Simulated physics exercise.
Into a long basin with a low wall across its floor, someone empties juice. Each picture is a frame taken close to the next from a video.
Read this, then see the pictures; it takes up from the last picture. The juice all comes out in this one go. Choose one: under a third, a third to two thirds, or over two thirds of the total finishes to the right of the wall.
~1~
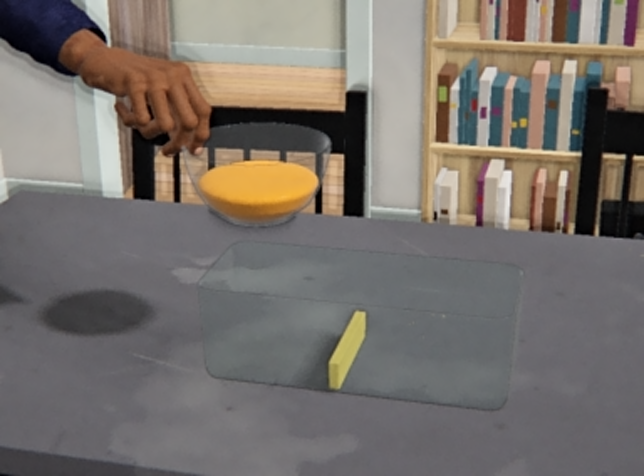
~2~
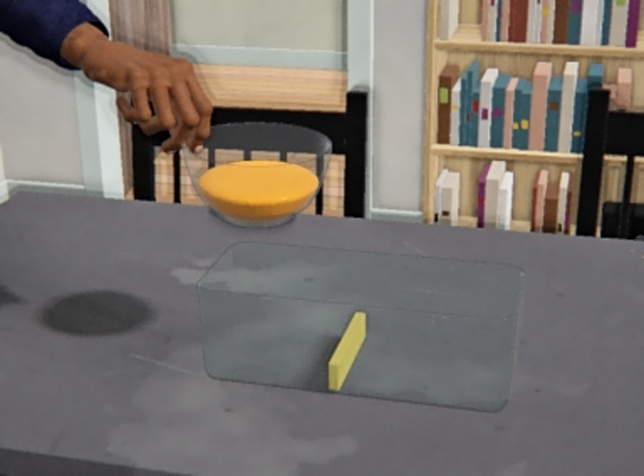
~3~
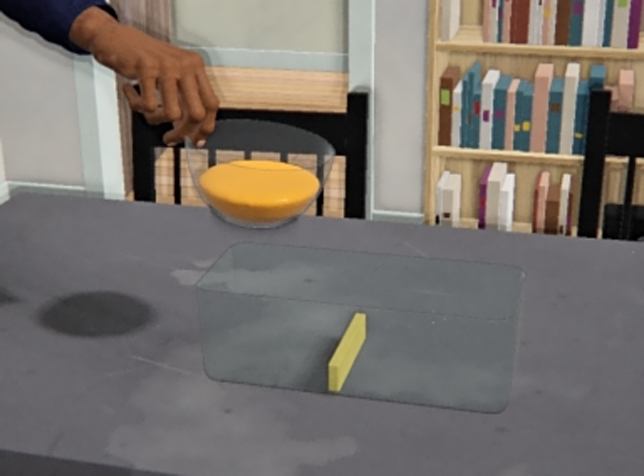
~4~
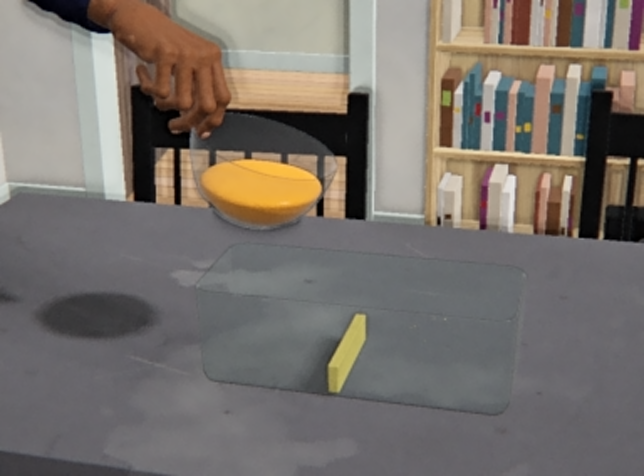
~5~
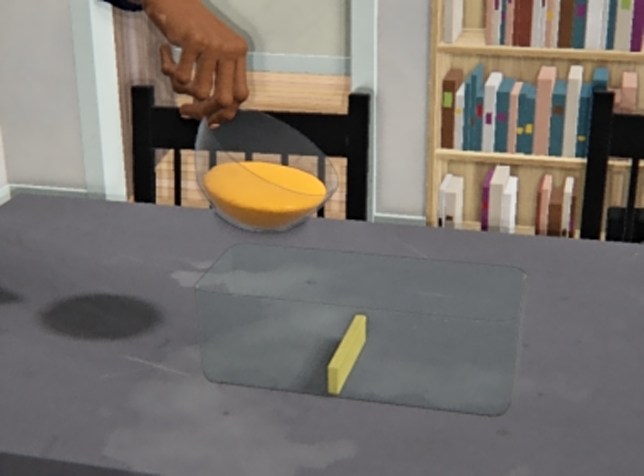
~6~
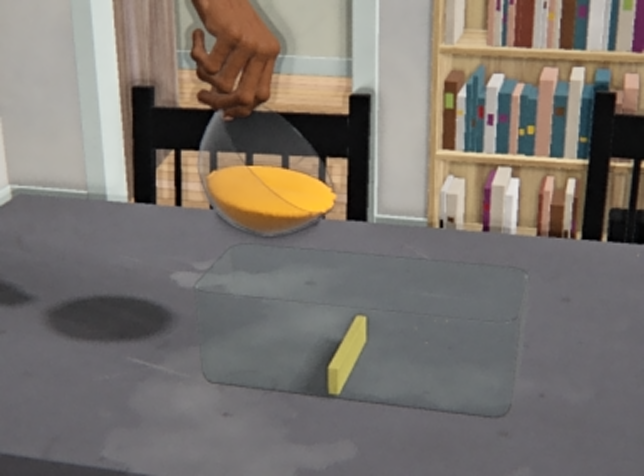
A third to two thirds finishes to the right of the wall.
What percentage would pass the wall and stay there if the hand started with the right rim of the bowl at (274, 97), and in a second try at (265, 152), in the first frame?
The first gives 20 %, the second 20 %.
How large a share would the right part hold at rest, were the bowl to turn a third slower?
Close to 55 in a hundred.
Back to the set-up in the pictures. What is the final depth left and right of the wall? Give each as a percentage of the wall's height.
Roughly 30 percent left, 30 percent right.
A moment on, the bowl is tipped right over and 7 per cent is still to pour, 37 is left of the wall and 41 right of it.
Next, the bowl is tipped right over and 0 per cent is still to pour, 50 is left of the wall and 48 right of it.
Then the bowl is tipped right over and 0 per cent is still to pour, 48 is left of the wall and 49 right of it.
Later the bowl is tipped right over and 0 per cent is still to pour, 49 is left of the wall and 49 right of it.
At rest 49 per cent lies left of the wall, 49 right of it and 2 outside.
